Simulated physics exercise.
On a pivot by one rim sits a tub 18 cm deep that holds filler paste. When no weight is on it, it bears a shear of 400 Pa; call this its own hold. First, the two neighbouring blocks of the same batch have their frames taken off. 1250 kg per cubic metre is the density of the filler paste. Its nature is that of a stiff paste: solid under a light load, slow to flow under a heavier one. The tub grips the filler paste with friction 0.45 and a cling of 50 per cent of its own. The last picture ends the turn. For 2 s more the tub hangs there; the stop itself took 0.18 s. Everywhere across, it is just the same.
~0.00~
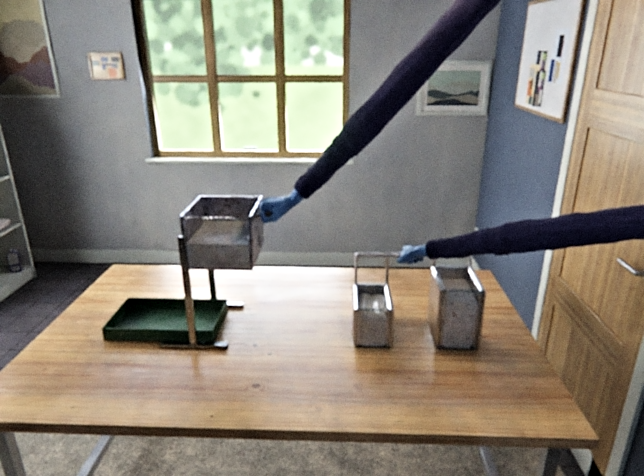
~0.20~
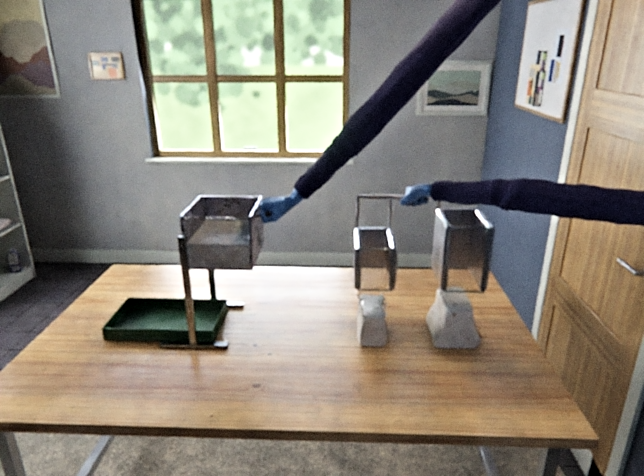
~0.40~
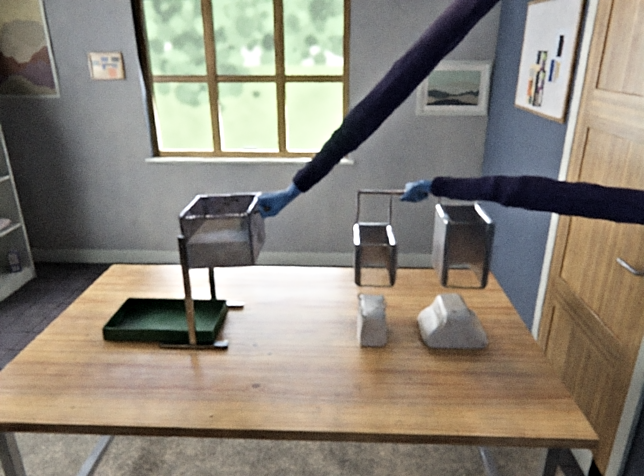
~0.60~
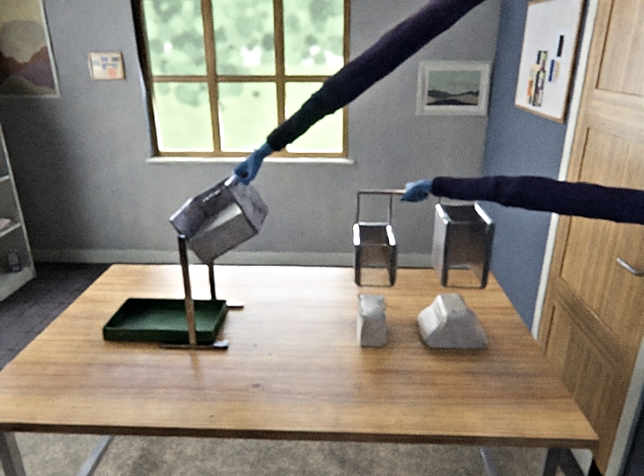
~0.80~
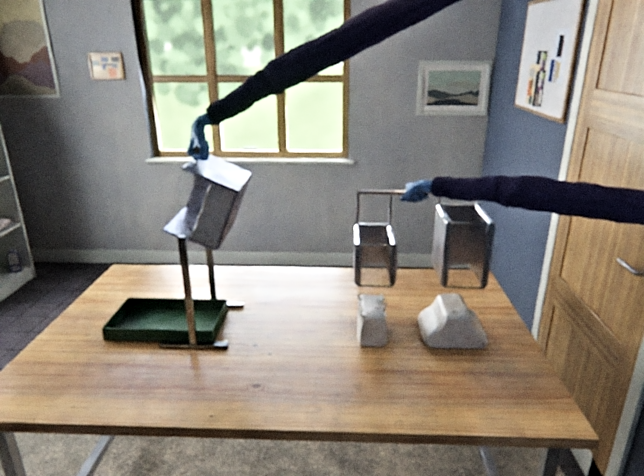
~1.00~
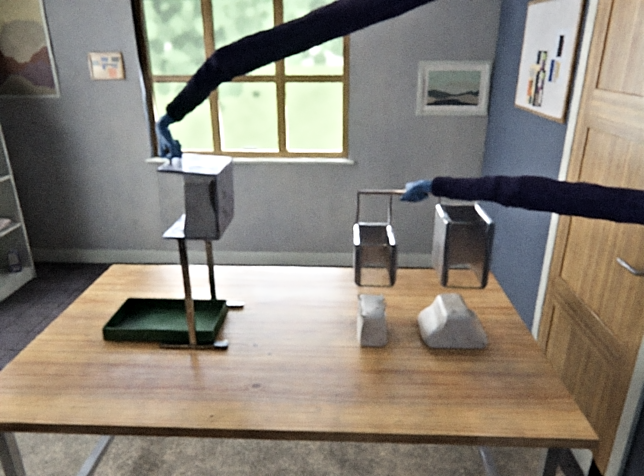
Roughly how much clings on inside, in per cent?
Roughly 82 per cent.
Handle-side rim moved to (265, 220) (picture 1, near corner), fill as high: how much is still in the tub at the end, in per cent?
Around 55 percent would still be in the tub at the end.
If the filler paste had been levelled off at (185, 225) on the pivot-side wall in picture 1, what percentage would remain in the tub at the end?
Around 45 per cent.
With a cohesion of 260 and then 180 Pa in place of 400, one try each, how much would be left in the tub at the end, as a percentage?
You'd see 60 percent the first time and 55 percent the second.
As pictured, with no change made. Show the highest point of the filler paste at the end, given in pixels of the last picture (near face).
Looking at the last picture, I'd put it at about (204, 214).
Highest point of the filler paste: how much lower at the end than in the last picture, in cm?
10 cm.
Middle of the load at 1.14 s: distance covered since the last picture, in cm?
It has moved around 4 centimetres.
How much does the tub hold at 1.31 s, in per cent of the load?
It's something like 95 % of the original load.
After 1.14 s, the tub is at 87 degrees and holds 100 %.
After 1.31 s, the tub is at 87 degrees and holds 93 %.
After 1.48 s, the tub is at 87 degrees and holds 87 %.
After 1.65 s, the tub is at 87 degrees and holds 83 %.
After 3.00 s, the tub is at 87 degrees and holds 82 %.
